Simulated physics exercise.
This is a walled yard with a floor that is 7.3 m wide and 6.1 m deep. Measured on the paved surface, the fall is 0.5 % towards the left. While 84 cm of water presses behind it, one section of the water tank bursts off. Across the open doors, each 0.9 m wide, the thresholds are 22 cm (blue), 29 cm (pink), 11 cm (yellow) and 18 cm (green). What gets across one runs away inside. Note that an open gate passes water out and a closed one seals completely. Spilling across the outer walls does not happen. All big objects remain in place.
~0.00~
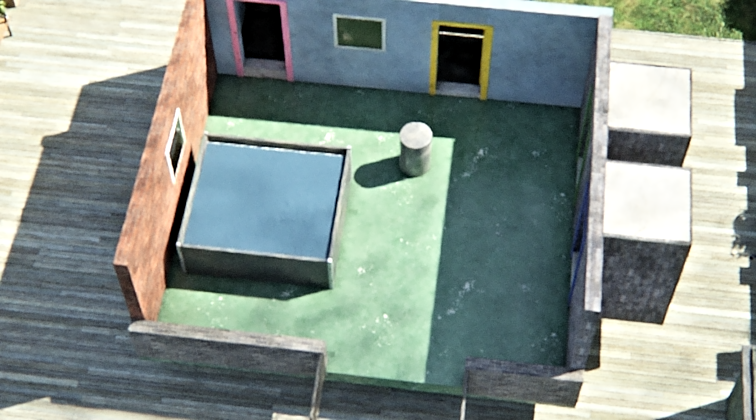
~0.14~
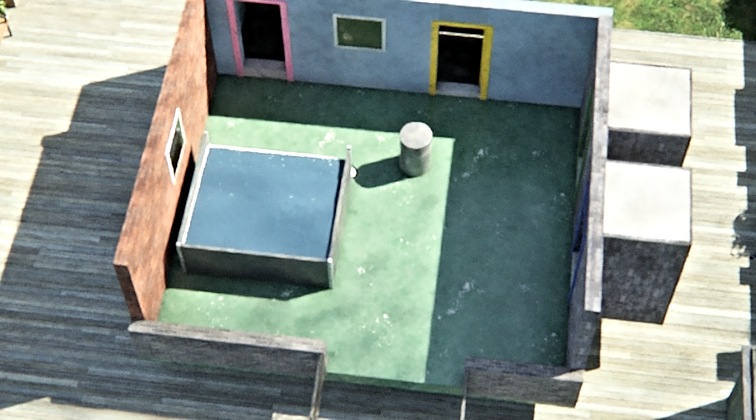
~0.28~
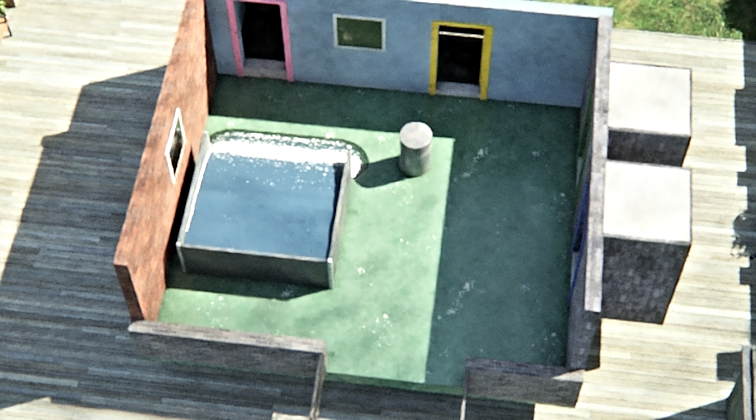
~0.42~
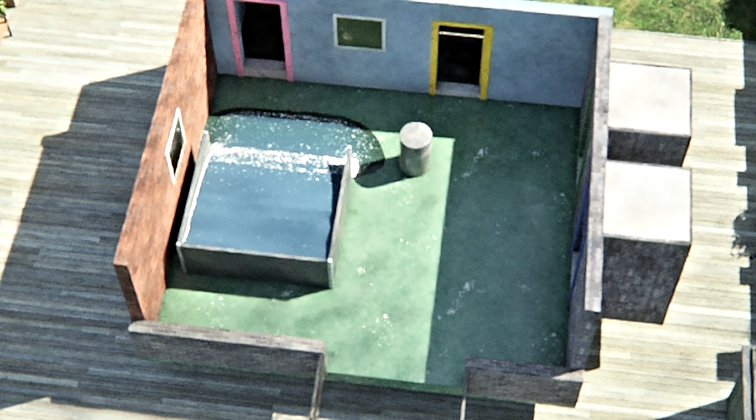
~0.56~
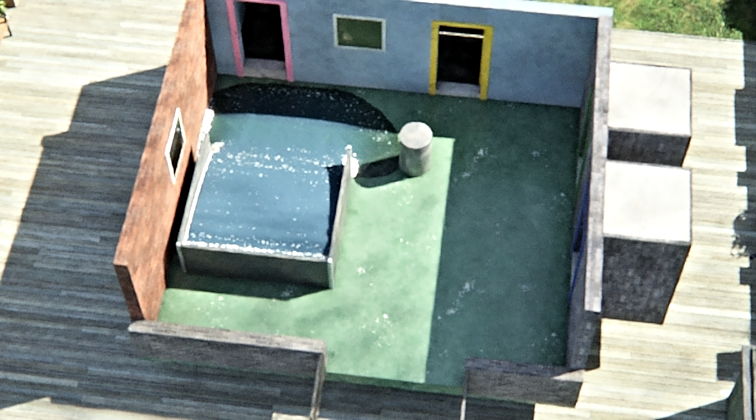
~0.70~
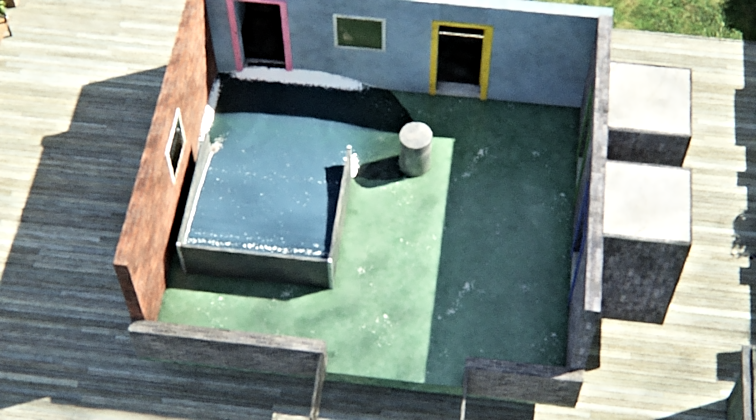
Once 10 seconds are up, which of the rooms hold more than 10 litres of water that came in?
Blue door - 10 litres or less. Pink door - more than 10 litres. Yellow door - more than 10 litres. Green door - more than 10 litres.
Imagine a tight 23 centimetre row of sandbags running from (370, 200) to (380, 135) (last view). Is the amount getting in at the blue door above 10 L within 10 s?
Then, for the blue door, it's lower.
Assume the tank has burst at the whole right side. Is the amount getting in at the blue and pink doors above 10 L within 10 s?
Here's how it goes: Blue exceeds it, pink falls short.
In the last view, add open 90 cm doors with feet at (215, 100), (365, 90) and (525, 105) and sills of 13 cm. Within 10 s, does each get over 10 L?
In turn: Beyond it, beyond it, beyond it.
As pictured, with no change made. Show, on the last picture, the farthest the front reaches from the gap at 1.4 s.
That's around (467, 103) in the last picture.
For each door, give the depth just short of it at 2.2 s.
Depths: Blue door 0 cm, pink door 57 cm, yellow door 17 cm, green door 0 cm.
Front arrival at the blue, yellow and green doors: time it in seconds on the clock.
Door times: Blue 3.4 s / yellow 1.2 s / green 2.6 s.
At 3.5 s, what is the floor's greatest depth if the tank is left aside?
I'd put it at close to 36 cm.
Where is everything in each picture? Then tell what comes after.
Still water, 84 cm deep, in the water tank at (266, 198), in the first picture.
The front is at (354, 174), 1.4 m from the gap on the water tank's far side; 0.5 m2 of floor is under water; 84 cm left at the back of the water tank, in the second picture.
The front is at (363, 160), 1.6 m from the gap on the water tank's far side; 2.1 m2 of floor is under water; 84 cm left at the back of the water tank, in the third picture.
The front is at (379, 156), 1.9 m from the gap on the water tank's far side; 4.1 m2 of floor is under water; 84 cm left at the back of the water tank, in the fourth picture.
Water pours out on the water tank's far side and has run 2.3 m, to (392, 132); typically 11 cm deep outside, 77 cm at the water tank's back, in the fifth picture.
Water pours out on the water tank's far side and has run 2.7 m, to (381, 90); typically 12 cm deep outside, 70 cm at the water tank's back, in the sixth picture.
After 1.4 s water covers 25 % of the floor and is deepest (63 cm) near (269, 91); blue door not reached, pink door 60 cm at the sill, 86 L in, yellow door 10 cm at the sill, 0 L in, green door not reached.
After 2.2 s water covers 30 % of the floor and is deepest (56 cm) near (288, 86); blue door not reached, pink door 57 cm at the sill, 264 L in, yellow door 17 cm at the sill, 3 L in, green door not reached.
After 3.5 s water covers 50 % of the floor and is deepest (36 cm) near (566, 127); blue door 3 cm at the sill, 0 L in, pink door 33 cm at the sill, 379 L in, yellow door 15 cm at the sill, 17 L in, green door 25 cm at the sill, 4 L in.
After 6.0 s water covers 95 % of the floor and is deepest (22 cm) near (560, 385); blue door 9 cm at the sill, 0 L in, pink door 12 cm at the sill, 385 L in, yellow door 13 cm at the sill, 36 L in, green door 18 cm at the sill, 50 L in.
After 10.0 s water covers 95 % of the floor and is deepest (17 cm) near (264, 157); blue door 6 cm at the sill, 0 L in, pink door 15 cm at the sill, 385 L in, yellow door 11 cm at the sill, 39 L in, green door 9 cm at the sill, 51 L in.
